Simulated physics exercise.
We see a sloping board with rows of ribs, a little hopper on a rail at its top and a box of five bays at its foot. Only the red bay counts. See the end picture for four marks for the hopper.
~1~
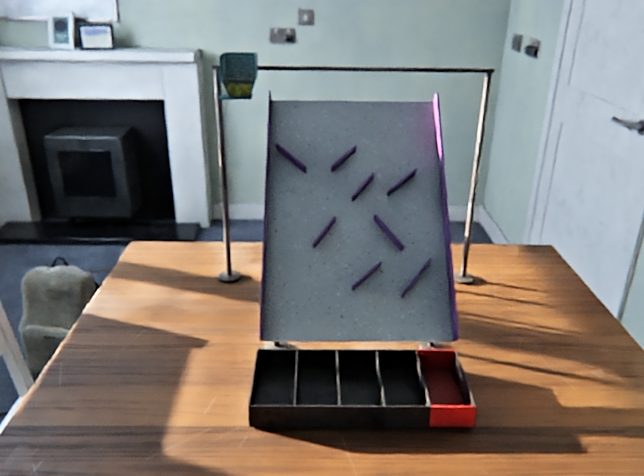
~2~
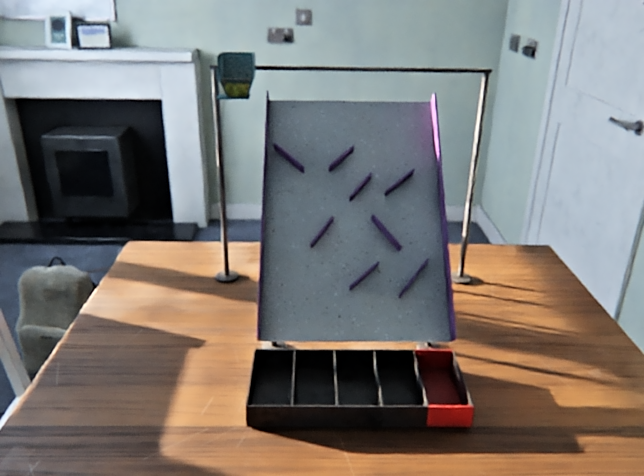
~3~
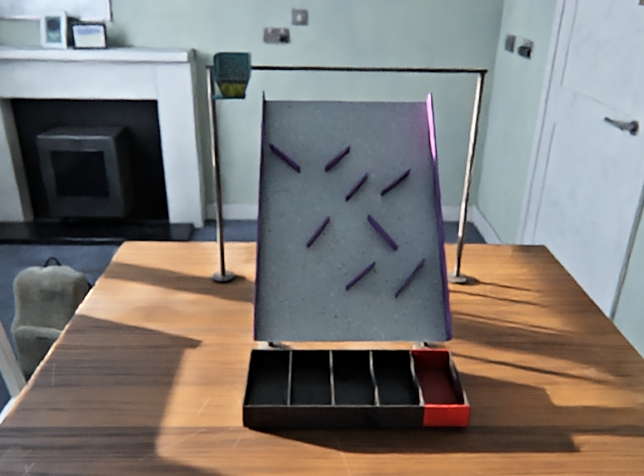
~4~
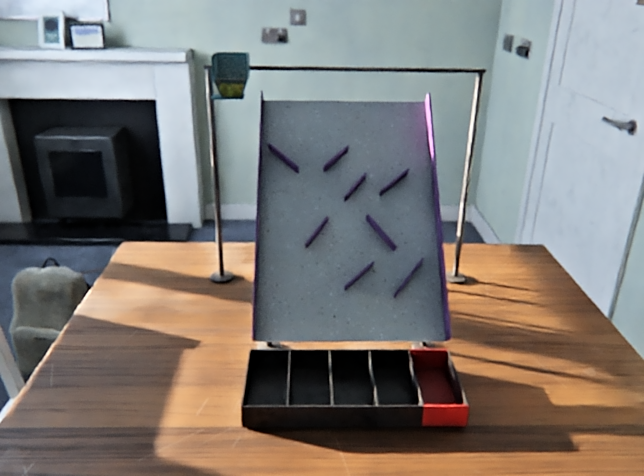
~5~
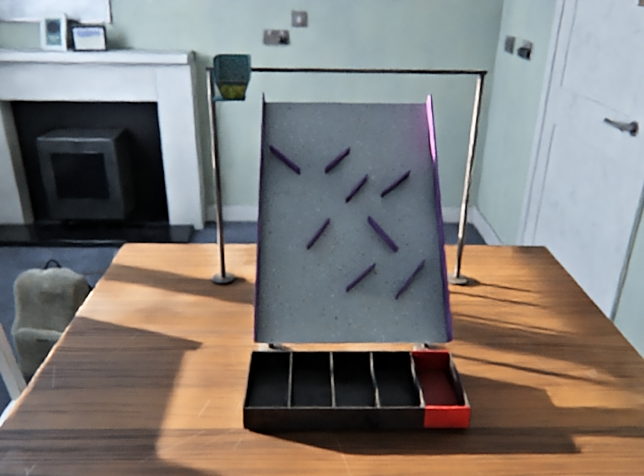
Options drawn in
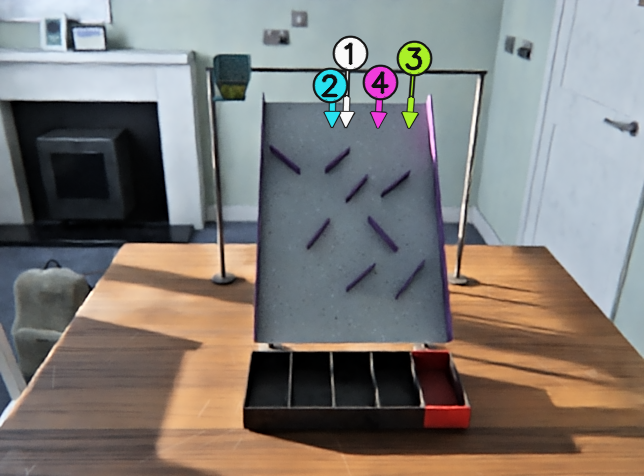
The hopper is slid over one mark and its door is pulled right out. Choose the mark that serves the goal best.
Go for 3.
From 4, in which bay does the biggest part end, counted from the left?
The second.
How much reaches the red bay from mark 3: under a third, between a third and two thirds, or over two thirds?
It is between a third and two thirds.
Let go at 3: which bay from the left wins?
The fifth from the left.
On the marked copy, mark 1 meets the board at (346, 121); mark 2 meets the board at (332, 121); mark 3 meets the board at (409, 122); mark 4 meets the board at (378, 122).
With 1, none in the red bay, nearly all in other bays, a small part outside the box.
With 2, none in the red bay, most in other bays, about a quarter outside the box.
With 3, about half in the red bay, about a third in other bays, about a quarter outside the box.
With 4, a stray few in the red bay, nearly all in other bays, a small part outside the box.
